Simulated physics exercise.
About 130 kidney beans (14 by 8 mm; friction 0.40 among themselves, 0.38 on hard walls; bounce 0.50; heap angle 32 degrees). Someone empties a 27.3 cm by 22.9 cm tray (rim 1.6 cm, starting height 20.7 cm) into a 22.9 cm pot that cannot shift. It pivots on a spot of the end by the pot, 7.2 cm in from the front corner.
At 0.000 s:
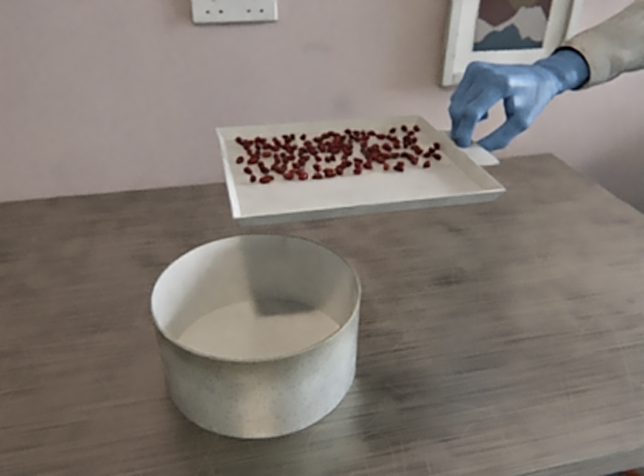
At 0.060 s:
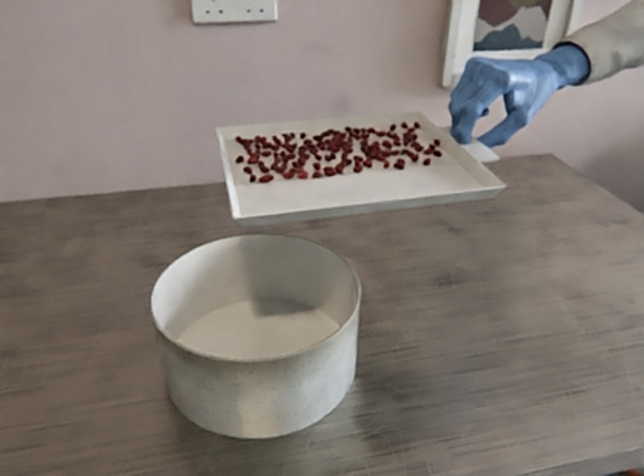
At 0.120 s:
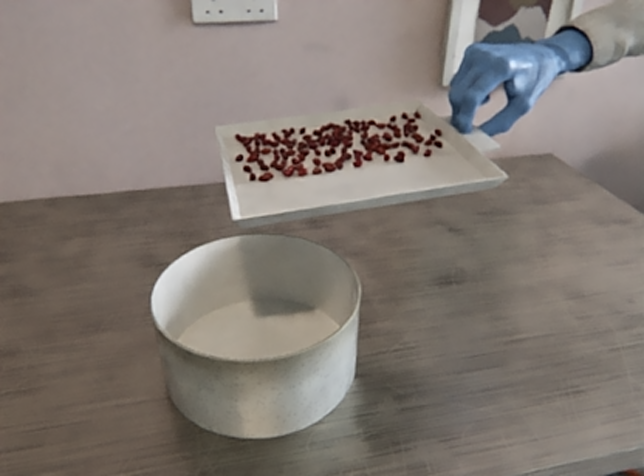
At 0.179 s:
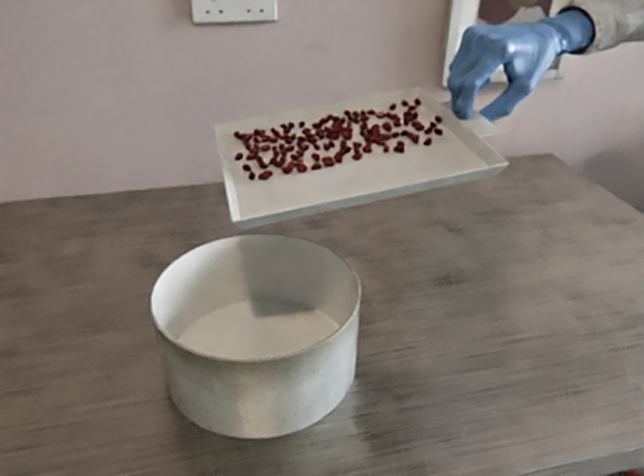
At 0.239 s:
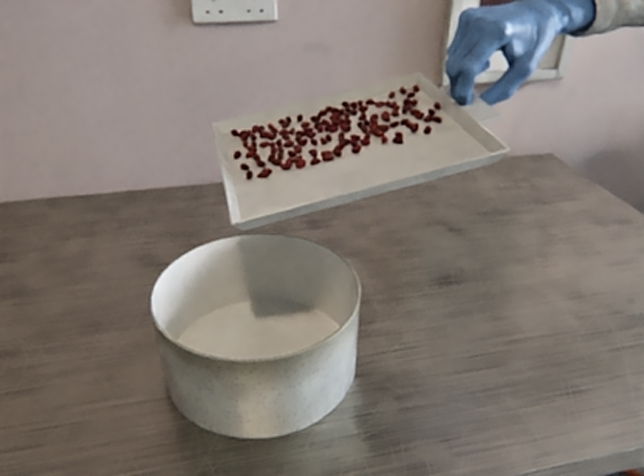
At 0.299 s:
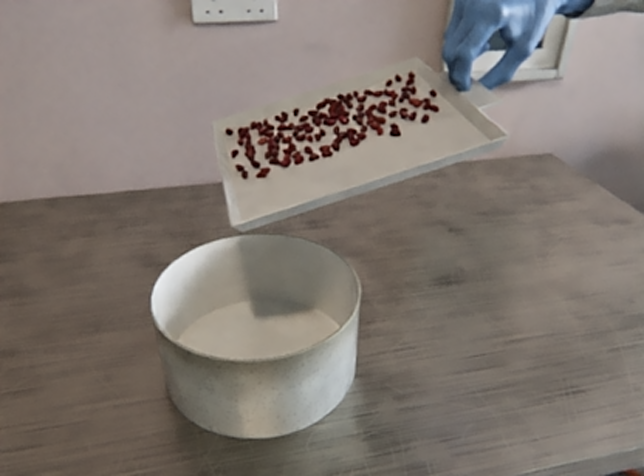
The clip opens on a level white tray of dark red beans, held at its right end by a blue-gloved hand above and behind a round, pale metal pot on a wooden table. The hand then rises, lifting the right end so the tray slopes increasingly down to the left, while the beans stay spread across it.
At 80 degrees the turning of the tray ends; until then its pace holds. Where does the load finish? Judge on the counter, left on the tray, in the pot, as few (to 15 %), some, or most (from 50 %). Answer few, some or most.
Counter: Some, tray: Few, pot: Most.
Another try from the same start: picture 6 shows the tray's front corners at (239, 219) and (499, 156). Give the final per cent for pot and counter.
Pot 95, counter 5.
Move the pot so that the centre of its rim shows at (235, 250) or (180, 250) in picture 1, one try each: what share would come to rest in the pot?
About 80 and 75 per cent.
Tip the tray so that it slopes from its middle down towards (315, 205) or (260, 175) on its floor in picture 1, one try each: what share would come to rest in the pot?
Some 100 and 25 per cent.
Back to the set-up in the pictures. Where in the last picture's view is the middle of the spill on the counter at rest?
At about (141, 304).
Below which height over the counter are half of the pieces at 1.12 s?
Some 20 cm.
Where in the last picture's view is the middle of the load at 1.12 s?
Near (215, 205).
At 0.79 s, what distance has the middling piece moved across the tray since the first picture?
About 13 cm.
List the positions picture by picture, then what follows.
The first frame shows tray tilt 0 degrees, front corners at (241, 213) and (496, 187); middle of the pieces at (336, 152); pot at (257, 286).
The second frame shows tray tilt 1 degrees, front corners at (241, 213) and (496, 184); middle of the pieces at (336, 150).
The third frame shows tray tilt 4 degrees, front corners at (240, 214) and (497, 174), lowest corner left front; middle of the pieces at (336, 144).
The fourth frame shows tray tilt 7 degrees, front corners at (239, 216) and (498, 161), lowest corner left front; middle of the pieces at (335, 137).
The fifth frame shows tray tilt 11 degrees, front corners at (239, 217) and (499, 148), lowest corner left front; middle of the pieces at (334, 130).
The sixth frame shows tray tilt 15 degrees, front corners at (238, 219) and (498, 135), lowest corner left front; middle of the pieces at (332, 122); pot at (257, 286). The tray's pace is about 65 degrees a second.
Then, at 0.79 s, tilt 46 degrees; the tray holds 95 %, the pot 0 %.
After 1.12 s, tilt 67 degrees; the tray holds 55 %, the pot 30 %.
Then, at 1.54 s, tilt 80 degrees; the tray holds 0 %, the pot 70 %.
At rest (2.8 s), counter 20 %, tray 0 %, pot 75 %.
